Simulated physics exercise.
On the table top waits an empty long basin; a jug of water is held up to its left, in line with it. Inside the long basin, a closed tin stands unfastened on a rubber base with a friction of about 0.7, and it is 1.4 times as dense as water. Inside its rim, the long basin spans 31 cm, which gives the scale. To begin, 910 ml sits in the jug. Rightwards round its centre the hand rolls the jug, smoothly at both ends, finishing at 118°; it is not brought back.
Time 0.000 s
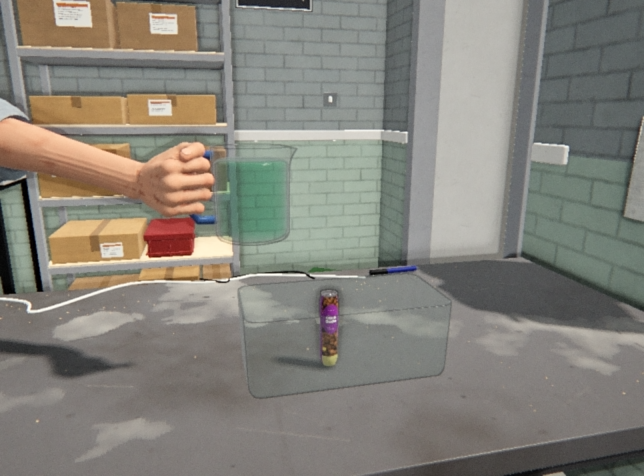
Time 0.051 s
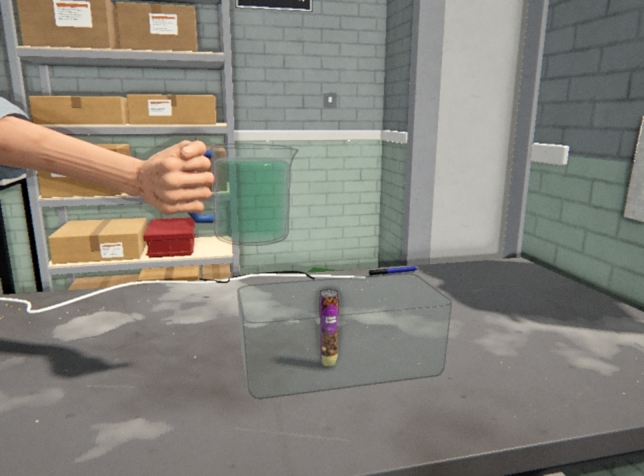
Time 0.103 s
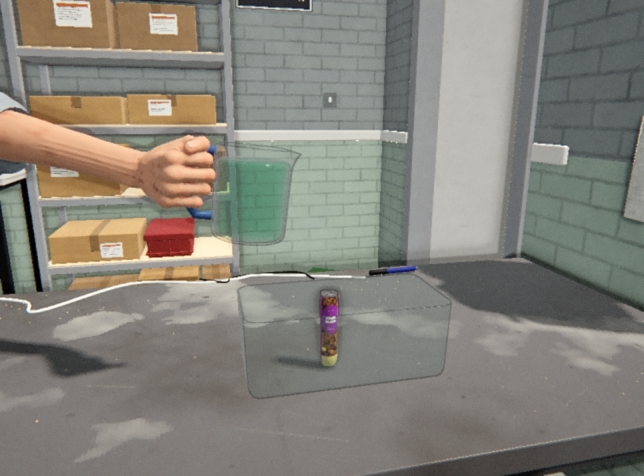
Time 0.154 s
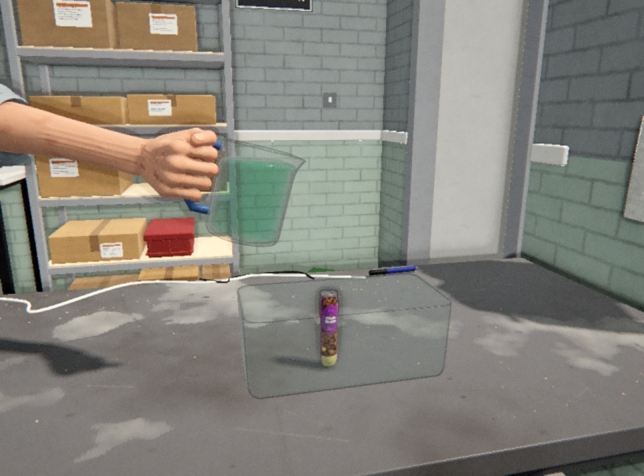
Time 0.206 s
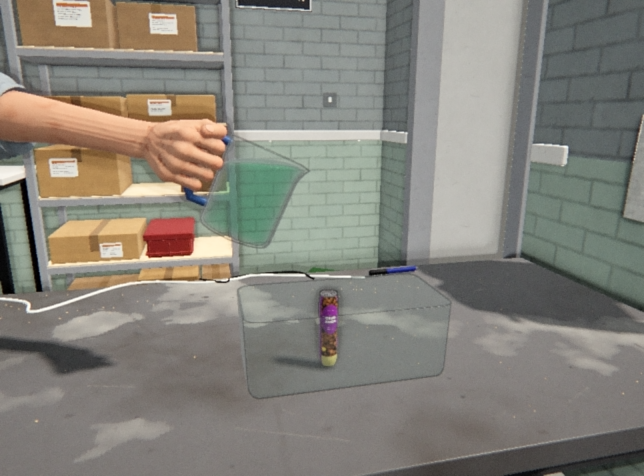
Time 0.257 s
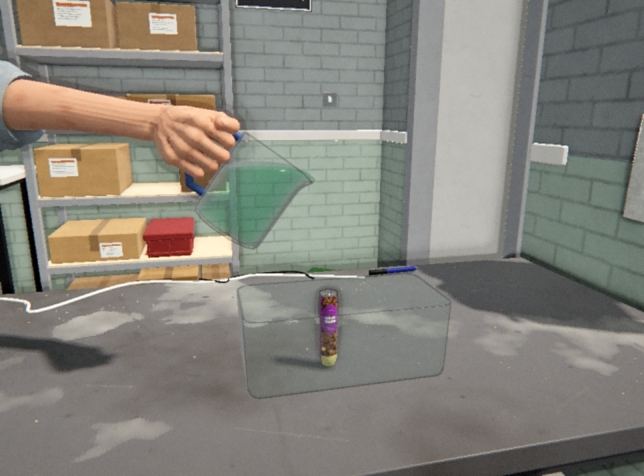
A bare arm reaches in from the left in a storeroom with pale green and grey brick walls, seen from a fixed view in front of a worn grey table. Its fist grips a clear jug of green-tinted liquid above an empty transparent basin, with a small purple-labelled tube standing inside and boxes shelved behind. The hand slowly tilts the jug rightwards, then more steeply.
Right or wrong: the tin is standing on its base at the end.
Wrong, it is lying on its side.
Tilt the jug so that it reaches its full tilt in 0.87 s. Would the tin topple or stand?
Then the tin tumbles.
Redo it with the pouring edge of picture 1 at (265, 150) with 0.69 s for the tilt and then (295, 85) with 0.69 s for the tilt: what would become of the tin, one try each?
Trial 1 - tin tips; trial 2 - tin stays standing.
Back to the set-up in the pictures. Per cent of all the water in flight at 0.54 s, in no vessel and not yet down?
Estimate: Some 30 % of the total.
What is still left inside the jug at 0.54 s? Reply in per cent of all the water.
Portion remaining: Approx. 52 per cent.
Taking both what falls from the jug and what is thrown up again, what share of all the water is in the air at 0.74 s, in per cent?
I'd say some 16 per cent is in the air.
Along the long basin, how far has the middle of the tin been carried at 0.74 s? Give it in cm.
The tin has gone some 0 cm.
After 0.54 s the tilt is 104° and 53 per cent is still to pour; the tin stands where it began.
After 0.74 s the tilt is 118° and 8 per cent is still to pour; the tin stands where it began.
After 0.96 s the tilt is 118° and 0 per cent is still to pour; the tin lies on its side.
After 1.19 s the tilt is 118° and 0 per cent is still to pour; the tin lies on its side.
In the end the tin lies on its side.
